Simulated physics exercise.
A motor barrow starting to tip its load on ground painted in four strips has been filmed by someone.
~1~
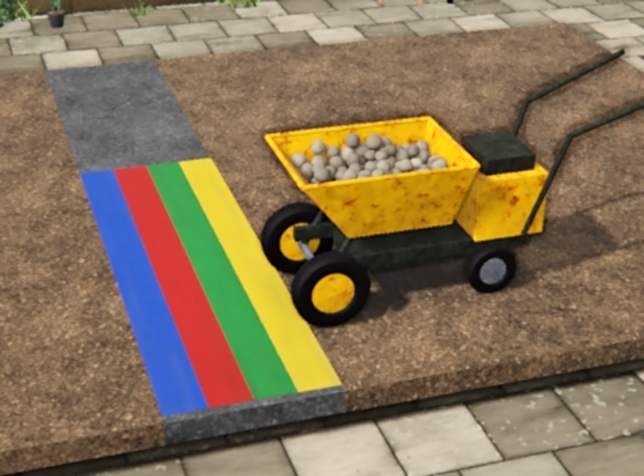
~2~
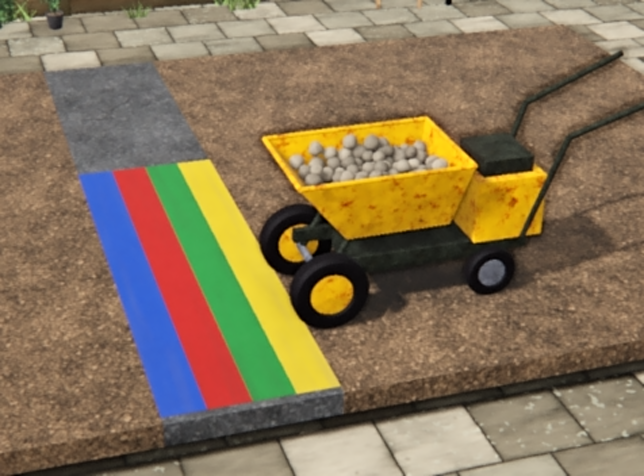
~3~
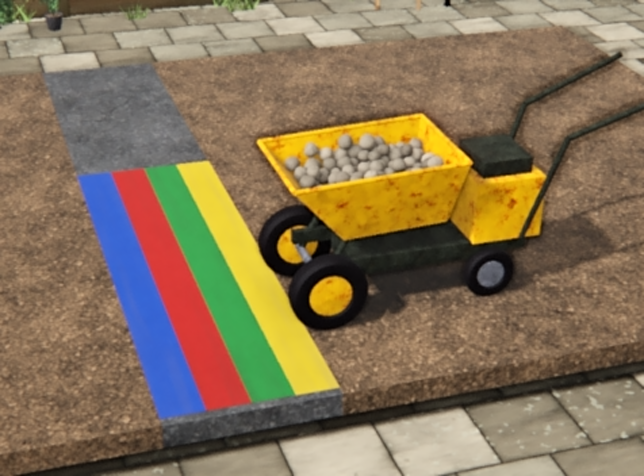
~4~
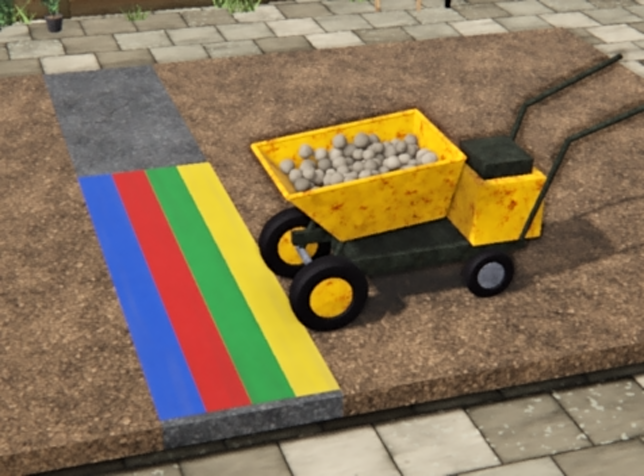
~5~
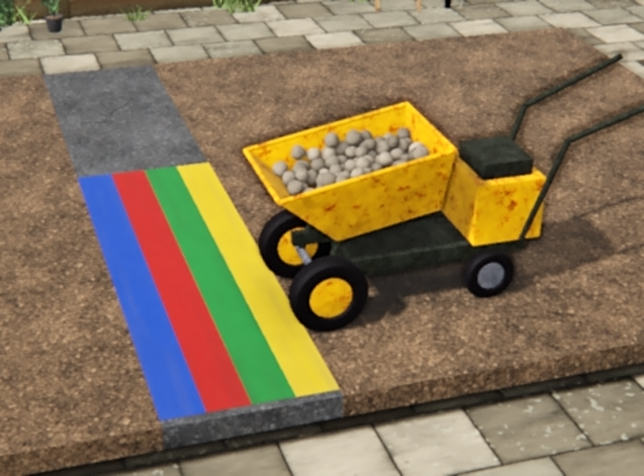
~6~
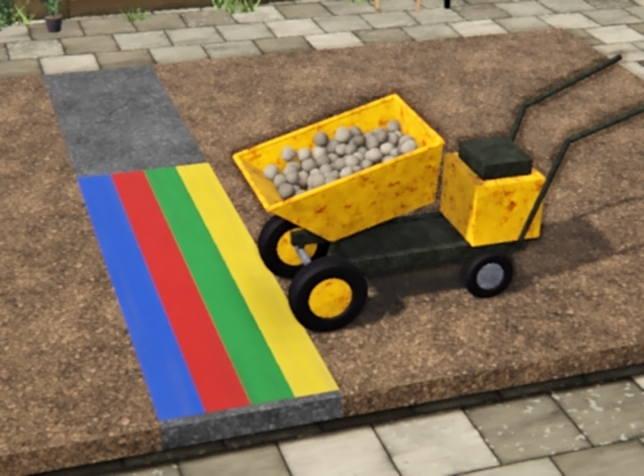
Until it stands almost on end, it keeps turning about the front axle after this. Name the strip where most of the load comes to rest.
Blue.
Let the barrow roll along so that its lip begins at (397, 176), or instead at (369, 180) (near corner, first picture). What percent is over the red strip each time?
First position: Some 20 percent; second position: Some 30 percent.
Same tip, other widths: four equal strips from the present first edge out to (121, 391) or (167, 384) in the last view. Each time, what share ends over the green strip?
The first case gives around 0 %, the second around 0 %.
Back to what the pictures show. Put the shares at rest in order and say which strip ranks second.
Red.
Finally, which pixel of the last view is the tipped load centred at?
(139, 323).
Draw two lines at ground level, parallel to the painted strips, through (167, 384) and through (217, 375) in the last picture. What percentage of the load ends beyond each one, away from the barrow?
In order, some 50 % then some 90 %.
Shortly afterwards, skip tipped steeply; the whole lot in the skip.
Next, skip tipped right over; the bulk in the skip; a little over the red strip; a little over the blue strip; only a few falling; only a few off the paint.
Some moments later, skip tipped right over; a little in the skip; near a quarter over the red strip; near a third over the blue strip; near a third off the paint.
In the end, skip tipped right over; a little in the skip; none at all over the yellow strip; only a few over the green strip; near a quarter over the red strip; near a third over the blue strip; near a third off the paint.
